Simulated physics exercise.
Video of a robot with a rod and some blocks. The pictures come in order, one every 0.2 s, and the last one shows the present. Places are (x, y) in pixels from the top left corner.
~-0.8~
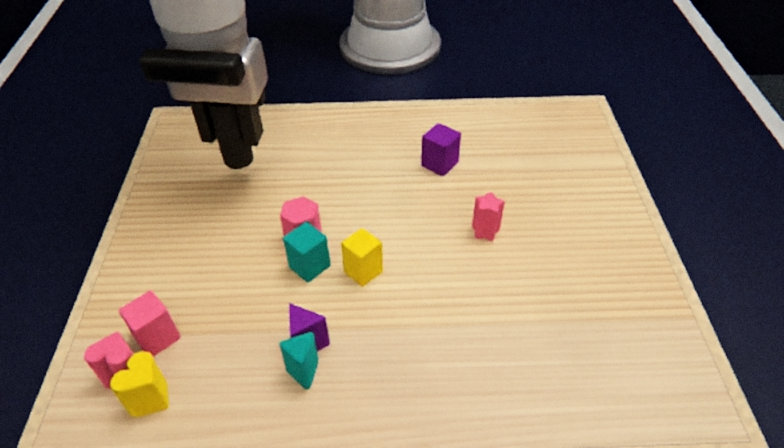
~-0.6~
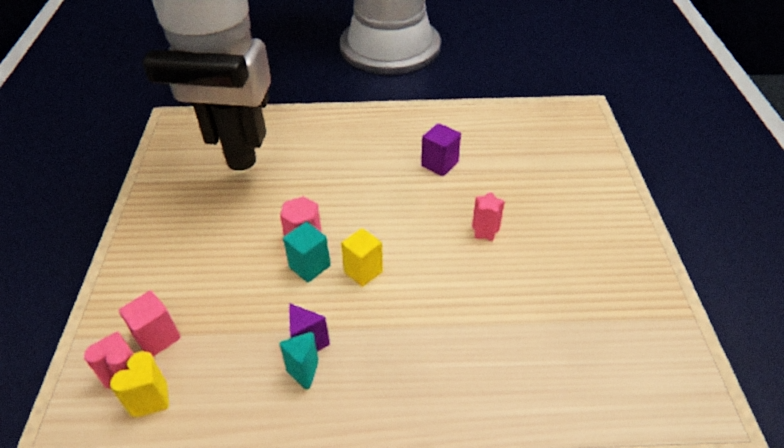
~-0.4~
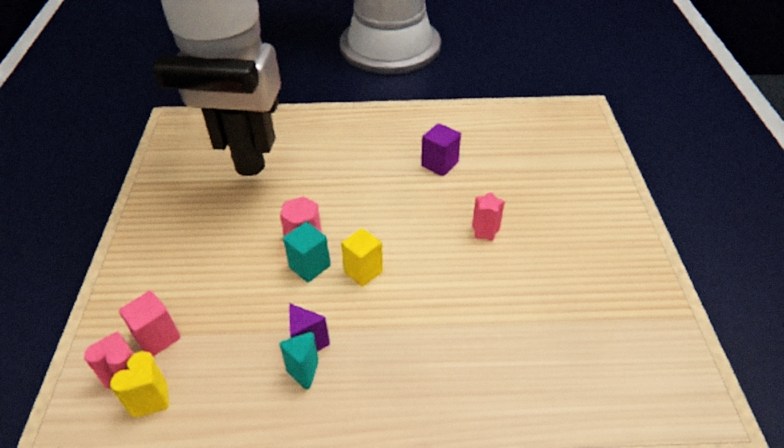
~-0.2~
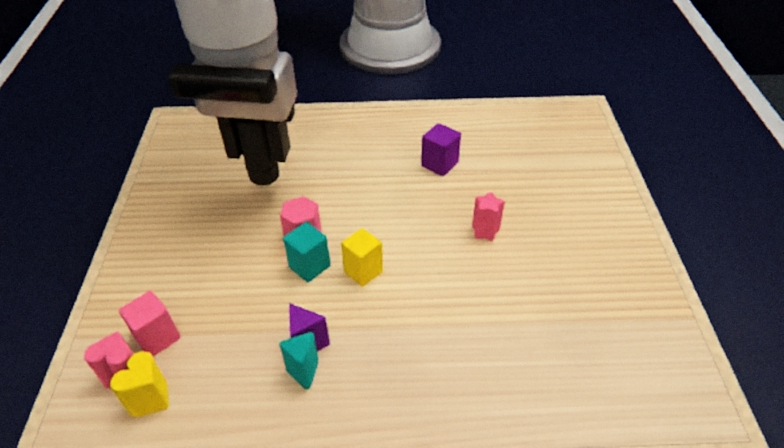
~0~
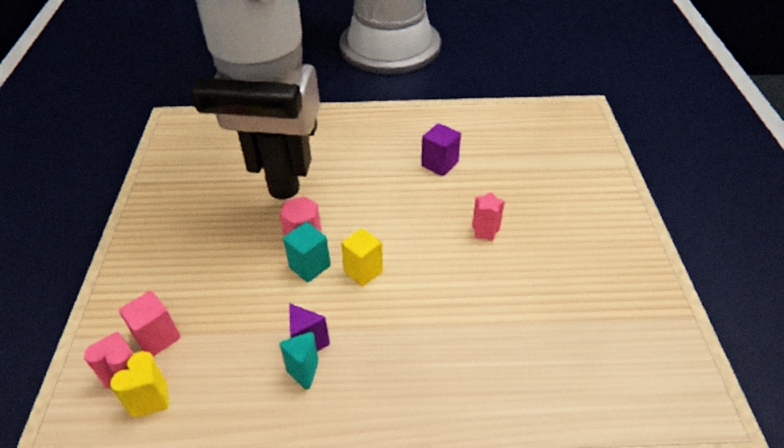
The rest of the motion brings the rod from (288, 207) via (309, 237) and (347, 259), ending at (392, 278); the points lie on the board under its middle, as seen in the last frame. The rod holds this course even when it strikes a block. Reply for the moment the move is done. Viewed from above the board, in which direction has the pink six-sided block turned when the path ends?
From above, the turn goes clockwise.
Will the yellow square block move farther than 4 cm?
Final answer: Yes.
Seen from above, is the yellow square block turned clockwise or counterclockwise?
From above, the turn goes anticlockwise.
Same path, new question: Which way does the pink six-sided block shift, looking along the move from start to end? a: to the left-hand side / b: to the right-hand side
I'll go with b - to the right-hand side.
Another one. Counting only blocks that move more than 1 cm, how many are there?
Three or more shift.
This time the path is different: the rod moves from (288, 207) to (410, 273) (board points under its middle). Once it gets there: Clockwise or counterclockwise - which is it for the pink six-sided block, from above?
It is turned clockwise.
On the path given first. One third of the way, rod at (307, 220); pink six-sided block at (321, 229), turned 15° anticlockwise; turquoise square block at (315, 256), turned 60° clockwise.
Two thirds of the way, rod at (346, 242); pink six-sided block at (351, 256), turned 15° clockwise; turquoise square block at (316, 271), turned 90° clockwise; yellow square block at (387, 260), turned 45° anticlockwise.
At the end, rod at (391, 261); pink six-sided block at (362, 270), turned 50° clockwise; turquoise square block at (316, 271), turned 90° clockwise; yellow square block at (403, 273), turned 55° anticlockwise.
